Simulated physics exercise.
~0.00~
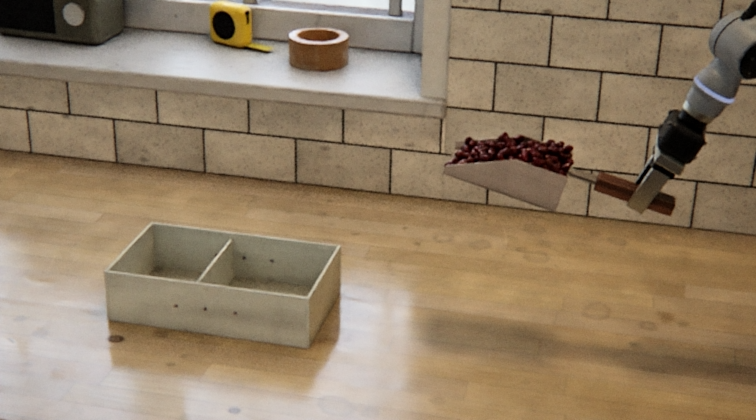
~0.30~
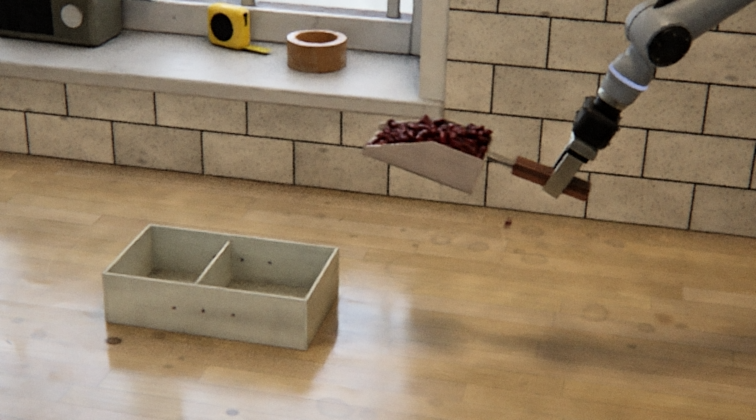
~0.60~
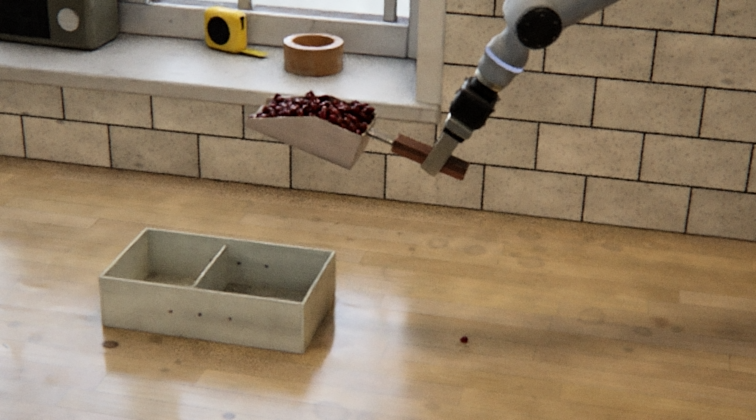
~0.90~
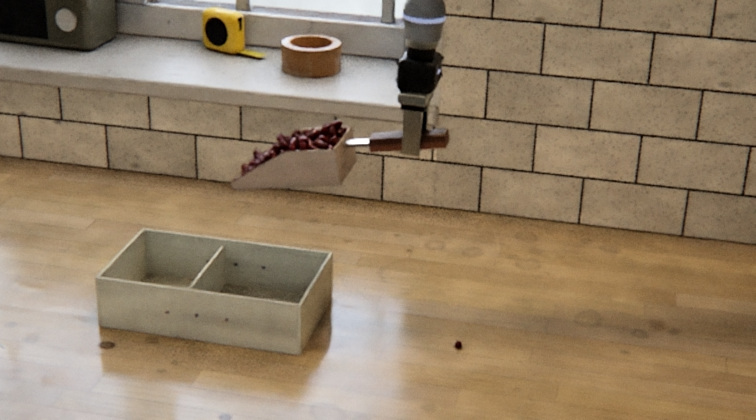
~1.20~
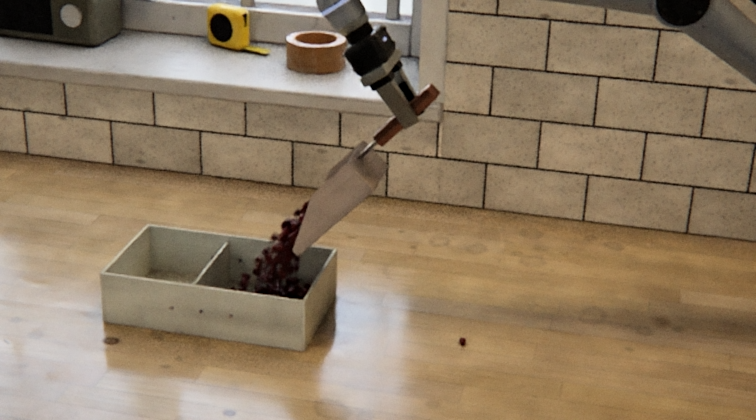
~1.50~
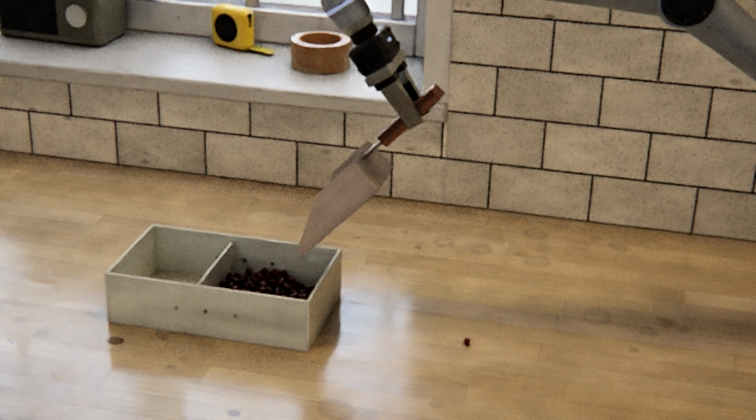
On a wooden counter, a robot arm moves a scoop left and tips dark red beans into the box's right compartment.
